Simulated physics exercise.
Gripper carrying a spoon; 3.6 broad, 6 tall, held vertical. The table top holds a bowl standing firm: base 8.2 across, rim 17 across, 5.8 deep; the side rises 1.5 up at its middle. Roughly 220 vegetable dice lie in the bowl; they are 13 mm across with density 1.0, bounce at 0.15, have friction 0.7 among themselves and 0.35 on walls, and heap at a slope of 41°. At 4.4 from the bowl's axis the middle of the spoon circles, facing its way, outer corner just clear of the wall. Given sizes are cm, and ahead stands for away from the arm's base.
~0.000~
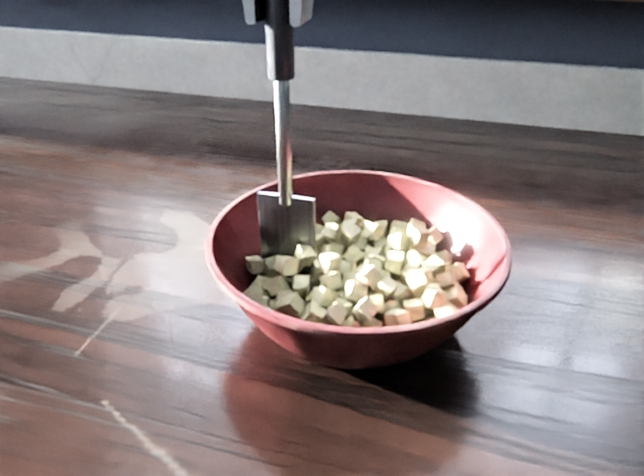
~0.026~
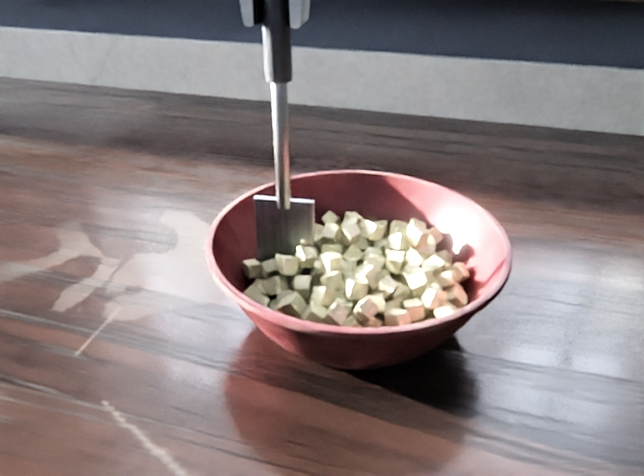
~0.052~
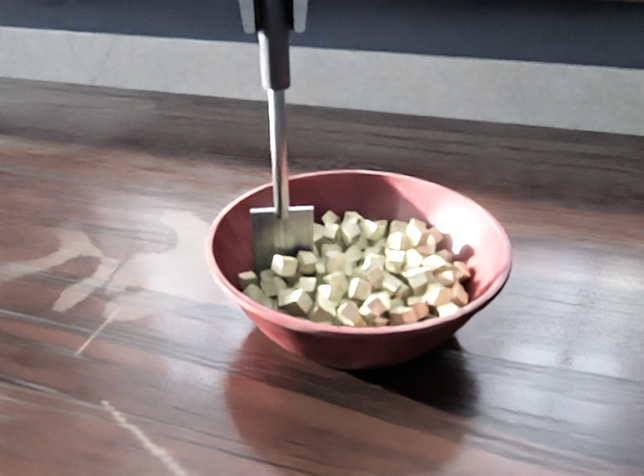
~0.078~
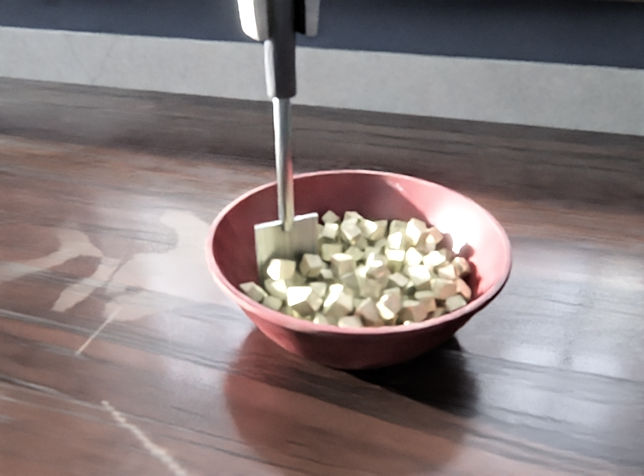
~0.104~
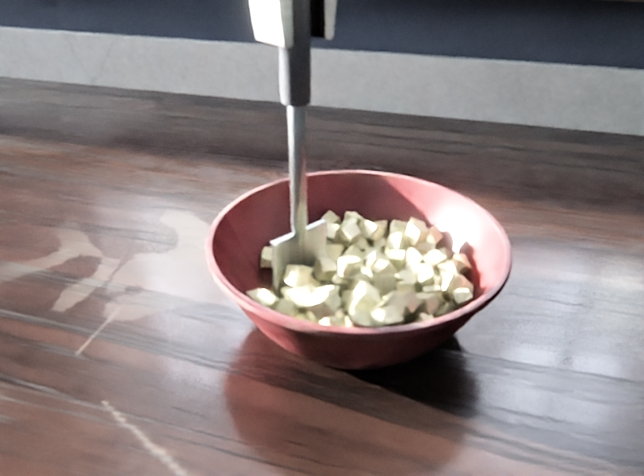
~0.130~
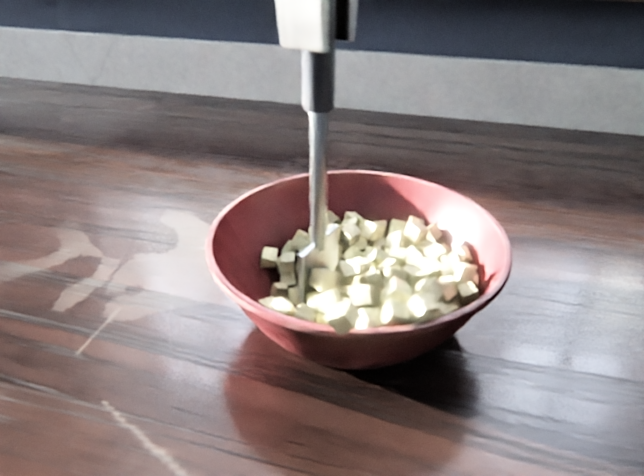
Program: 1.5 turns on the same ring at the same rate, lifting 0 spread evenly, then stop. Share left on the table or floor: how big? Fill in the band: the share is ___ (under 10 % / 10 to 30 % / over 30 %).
The share is over 30 %.
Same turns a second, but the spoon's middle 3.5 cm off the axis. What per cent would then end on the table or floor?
It would be close to 30 per cent then.
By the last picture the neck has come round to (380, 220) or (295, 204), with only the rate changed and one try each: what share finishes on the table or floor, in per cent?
First try: About 60 %; second try: About 25 %.
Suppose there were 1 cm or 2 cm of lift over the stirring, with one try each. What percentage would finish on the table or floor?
Estimates: 40 % and 40 %.
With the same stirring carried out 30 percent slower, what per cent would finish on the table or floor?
In that case some 25 per cent.
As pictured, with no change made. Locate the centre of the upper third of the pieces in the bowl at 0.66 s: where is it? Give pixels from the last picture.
Near pixel (366, 299).
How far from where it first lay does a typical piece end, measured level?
Around 8 centimetres.
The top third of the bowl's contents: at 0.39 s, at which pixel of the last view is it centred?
Around pixel (350, 191).
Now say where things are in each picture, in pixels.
In the first picture, spoon neck at (285, 173), 0° round; upper third of the load around (356, 269), from x 255 to 460, top at y 220; 218 in the bowl.
In the second picture, spoon neck at (283, 176), 6° round; upper third of the load around (352, 271), from x 255 to 460, top at y 220.
In the third picture, spoon neck at (281, 185), 22° round; upper third of the load around (351, 282), from x 250 to 460, top at y 220.
In the fourth picture, spoon neck at (286, 196), 40° round; upper third of the load around (365, 290), from x 250 to 460, top at y 220.
In the fifth picture, spoon neck at (299, 206), 57° round; upper third of the load around (376, 293), from x 260 to 465, top at y 220.
In the sixth picture, spoon neck at (319, 215), 75° round; upper third of the load around (394, 293), from x 270 to 470, top at y 220; 217 in the bowl, 1 in flight or on the tool.
By 0.39 s, 256° round, highest piece 8 above the table; 186 in the bowl, 20 on the table or floor, 12 in flight or on the tool.
By 0.66 s, 76° round, highest piece 8 above the table; 147 in the bowl, 65 on the table or floor, 6 in flight or on the tool.
By 0.99 s, 180° round, highest piece 7 above the table; 131 in the bowl, 87 on the table or floor.
By 1.69 s, 180° round, highest piece 7 above the table; 131 in the bowl, 87 on the table or floor.
Final count, 131 in the bowl, 87 on the table or floor. That is 40 % on the table or floor.
